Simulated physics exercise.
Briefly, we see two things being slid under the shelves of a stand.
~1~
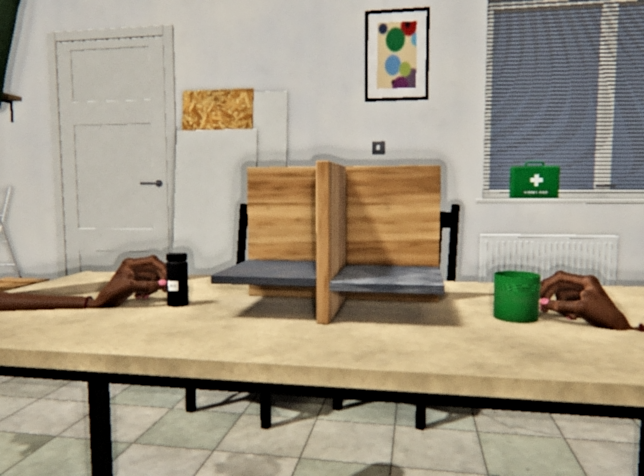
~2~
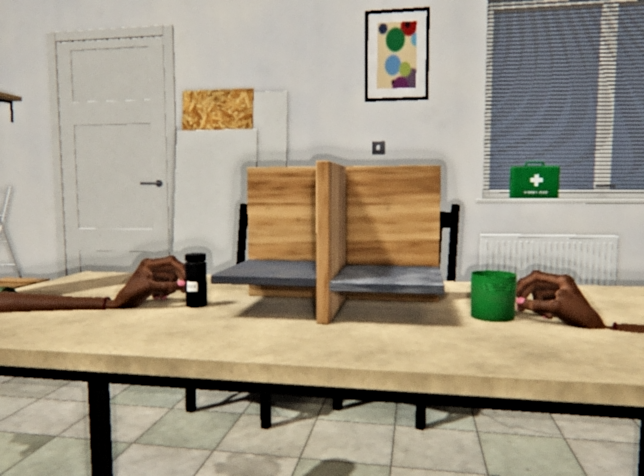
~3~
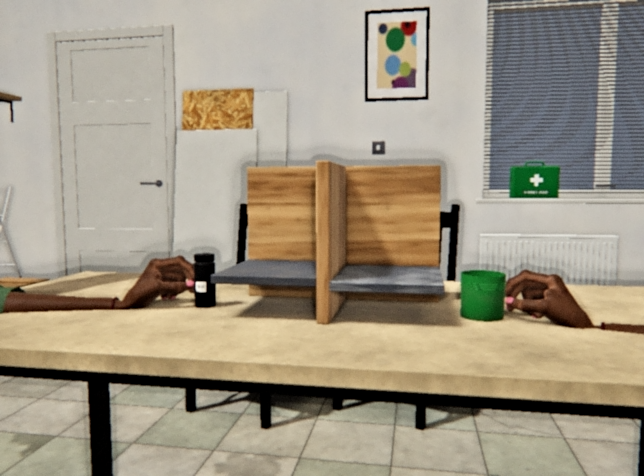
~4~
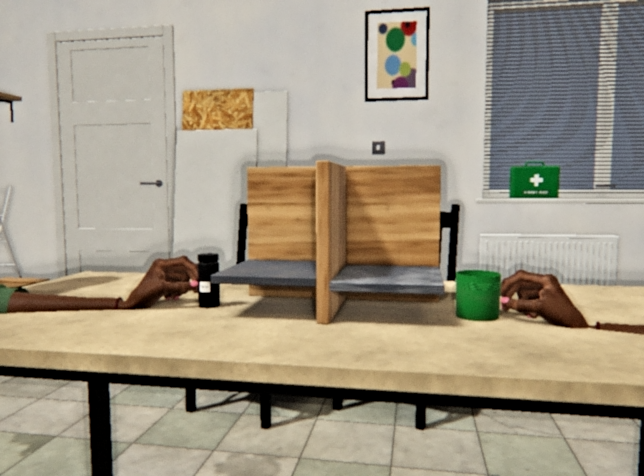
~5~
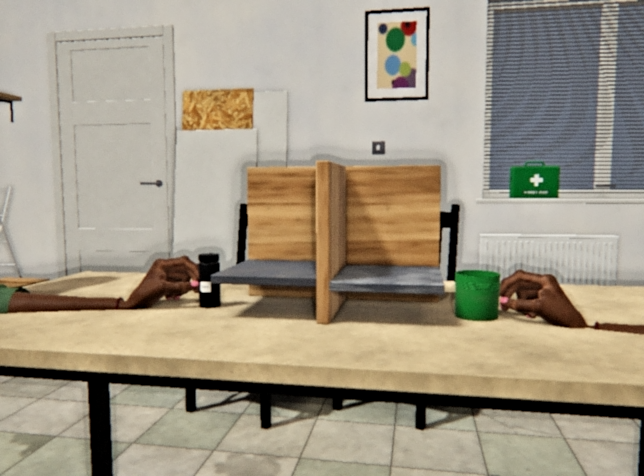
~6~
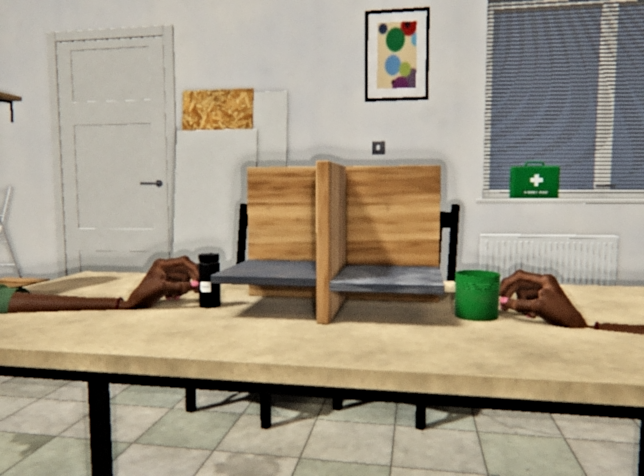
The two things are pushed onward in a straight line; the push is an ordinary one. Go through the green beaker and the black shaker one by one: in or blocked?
Green beaker: Blocked. Black shaker: Blocked.
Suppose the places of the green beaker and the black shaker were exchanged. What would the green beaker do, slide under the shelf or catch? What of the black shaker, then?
The green beaker snags, while the black shaker snags.
Then, 0.22 s after the last picture, green beaker sliding up to the opening near (469, 295); black shaker sliding up to the opening near (216, 281).
At rest, the green beaker is too tall, near (464, 294); the black shaker is too tall, near (221, 281).
